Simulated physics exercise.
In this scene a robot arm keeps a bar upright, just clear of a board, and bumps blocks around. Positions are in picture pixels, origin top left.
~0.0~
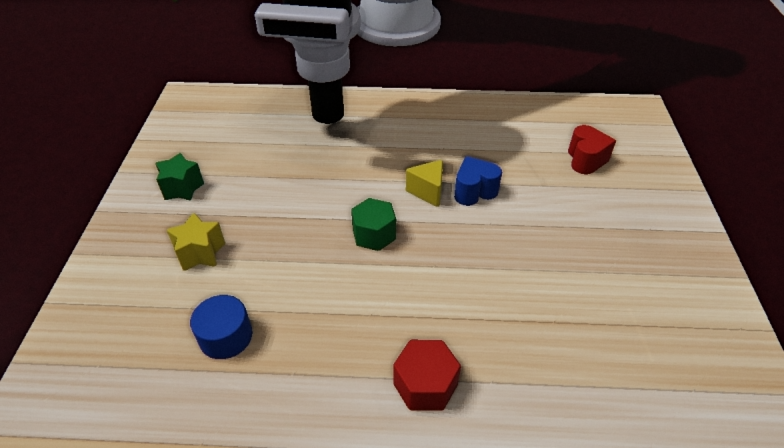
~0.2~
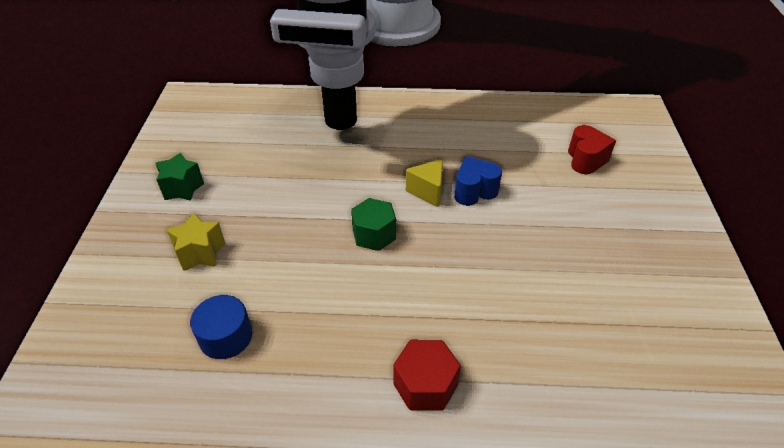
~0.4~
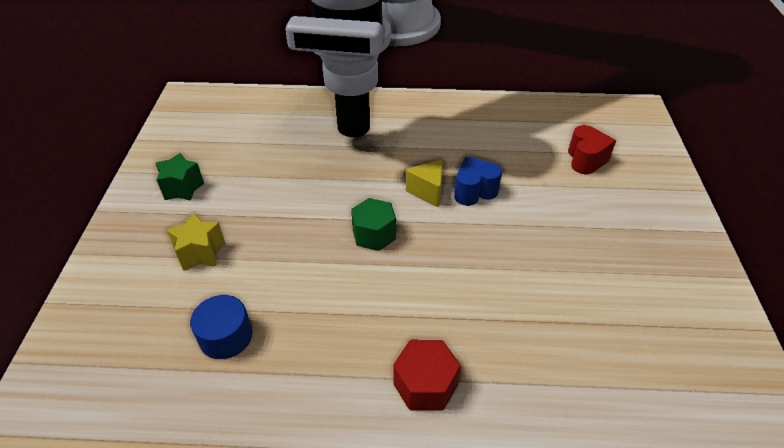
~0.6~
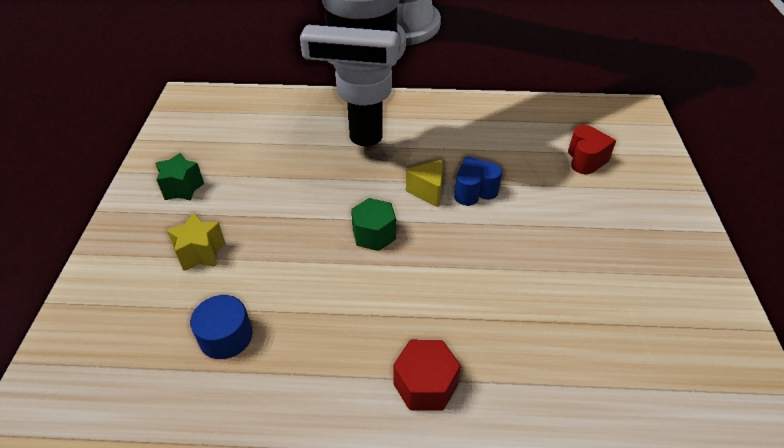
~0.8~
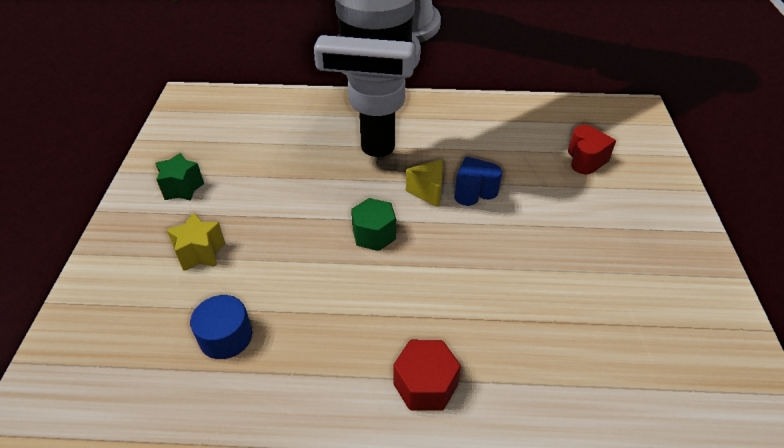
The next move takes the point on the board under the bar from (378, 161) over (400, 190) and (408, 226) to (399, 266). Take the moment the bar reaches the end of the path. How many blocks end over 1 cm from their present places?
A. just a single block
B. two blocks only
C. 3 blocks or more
My answer is option B.
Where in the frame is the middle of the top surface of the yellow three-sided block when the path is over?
At pixel (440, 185).
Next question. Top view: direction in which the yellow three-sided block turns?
It makes a counterclockwise turn.
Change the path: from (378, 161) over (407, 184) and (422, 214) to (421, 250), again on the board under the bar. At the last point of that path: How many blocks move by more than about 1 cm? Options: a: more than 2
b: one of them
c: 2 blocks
(b)
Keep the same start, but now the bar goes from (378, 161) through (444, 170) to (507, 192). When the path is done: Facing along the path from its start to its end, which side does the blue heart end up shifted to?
Goes right.
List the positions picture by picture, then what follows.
The first picture shows bar's lower end (328, 115); green six-sided block (374, 213); yellow three-sided block (429, 171); blue heart (478, 170).
The second picture shows bar (341, 121); blocks still.
The third picture shows bar (354, 128); blocks still.
The fourth picture shows bar (366, 136); blocks still.
The fifth picture shows bar (378, 147); green six-sided block (374, 213); yellow three-sided block (429, 171); blue heart (478, 170).
On the path given first. One third of the way, bar (400, 176); yellow three-sided block (436, 174), turned 25° anticlockwise.
Two thirds of the way, bar (408, 212); green six-sided block (370, 215); yellow three-sided block (440, 185), turned 75° anticlockwise.
At the end, bar (399, 252); green six-sided block (361, 224), turned 35° clockwise; yellow three-sided block (440, 185), turned 75° anticlockwise; blue heart still.
